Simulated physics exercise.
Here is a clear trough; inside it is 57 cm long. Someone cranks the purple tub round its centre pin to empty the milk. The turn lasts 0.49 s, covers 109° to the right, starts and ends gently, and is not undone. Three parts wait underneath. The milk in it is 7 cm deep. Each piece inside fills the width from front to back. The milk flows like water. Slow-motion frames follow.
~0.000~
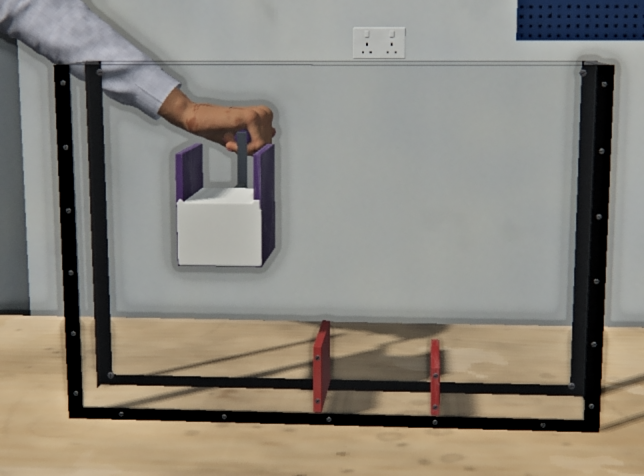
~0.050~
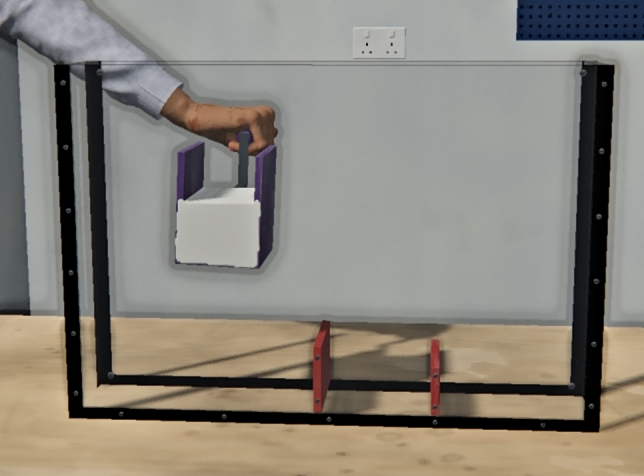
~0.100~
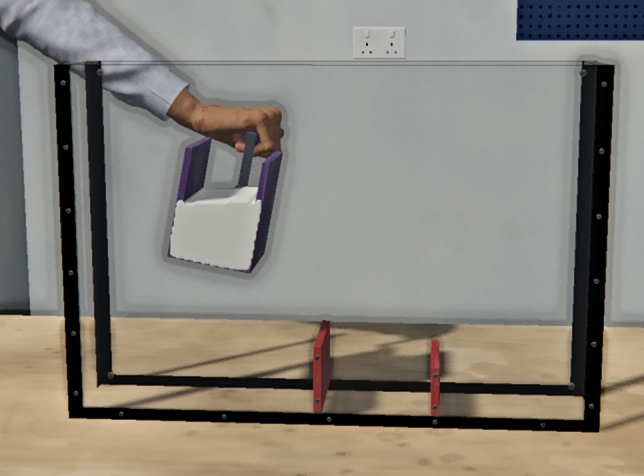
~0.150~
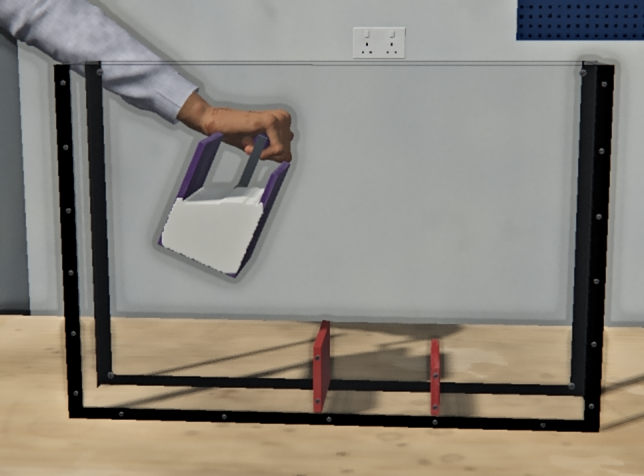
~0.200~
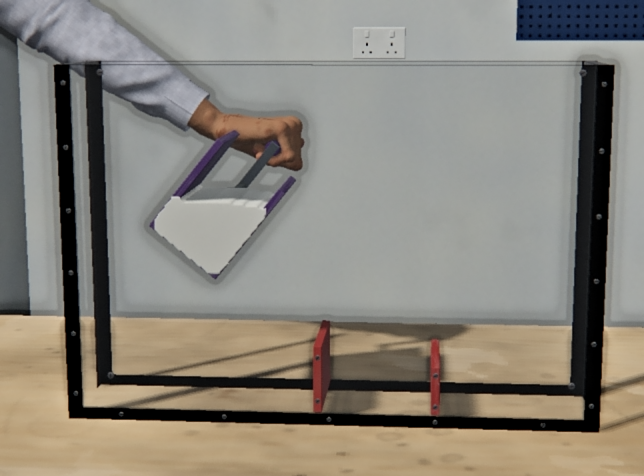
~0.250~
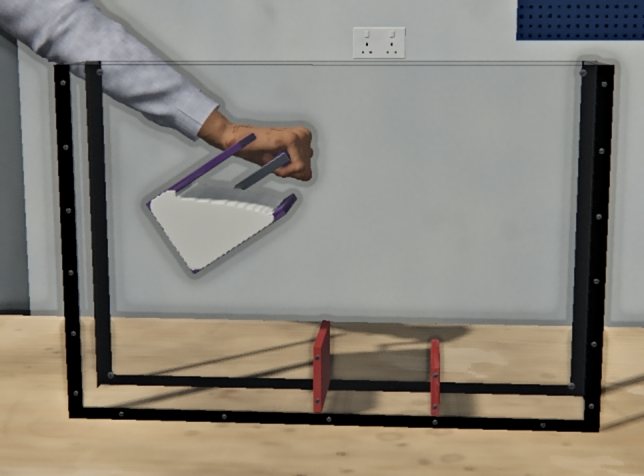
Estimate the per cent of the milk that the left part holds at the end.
About 10 per cent.
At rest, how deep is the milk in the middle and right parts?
About 3.5 cm and 0.0 cm.
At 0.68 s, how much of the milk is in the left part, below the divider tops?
Near 6 in a hundred.
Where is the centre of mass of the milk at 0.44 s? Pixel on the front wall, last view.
Near (234, 241).
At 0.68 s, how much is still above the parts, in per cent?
Some 25 per cent.
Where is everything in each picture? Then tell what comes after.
The first picture shows turned 0° so far; the right rim is at (257, 157); the highest milk is at (204, 204); divider tops at (317, 348) and (436, 369).
The second picture shows turned 3° so far; the right rim is at (259, 159); the highest milk is at (250, 205).
The third picture shows turned 11° so far; the right rim is at (266, 165); the highest milk is at (247, 204).
The fourth picture shows turned 23° so far; the right rim is at (274, 177); the highest milk is at (235, 204).
The fifth picture shows turned 39° so far; the right rim is at (281, 193); the highest milk is at (202, 204).
The sixth picture shows turned 56° so far; the right rim is at (282, 212); the highest milk is at (171, 200).
After 0.44 s 99 per cent has yet to come down; below, left 1, middle 0, right 0.
After 0.68 s 27 per cent has yet to come down; below, left 6, middle 67, right 0.
After 0.99 s 2 per cent has yet to come down; below, left 8, middle 82, right 8.
In the end the left part holds 10, the middle 82 and the right 8 per cent.
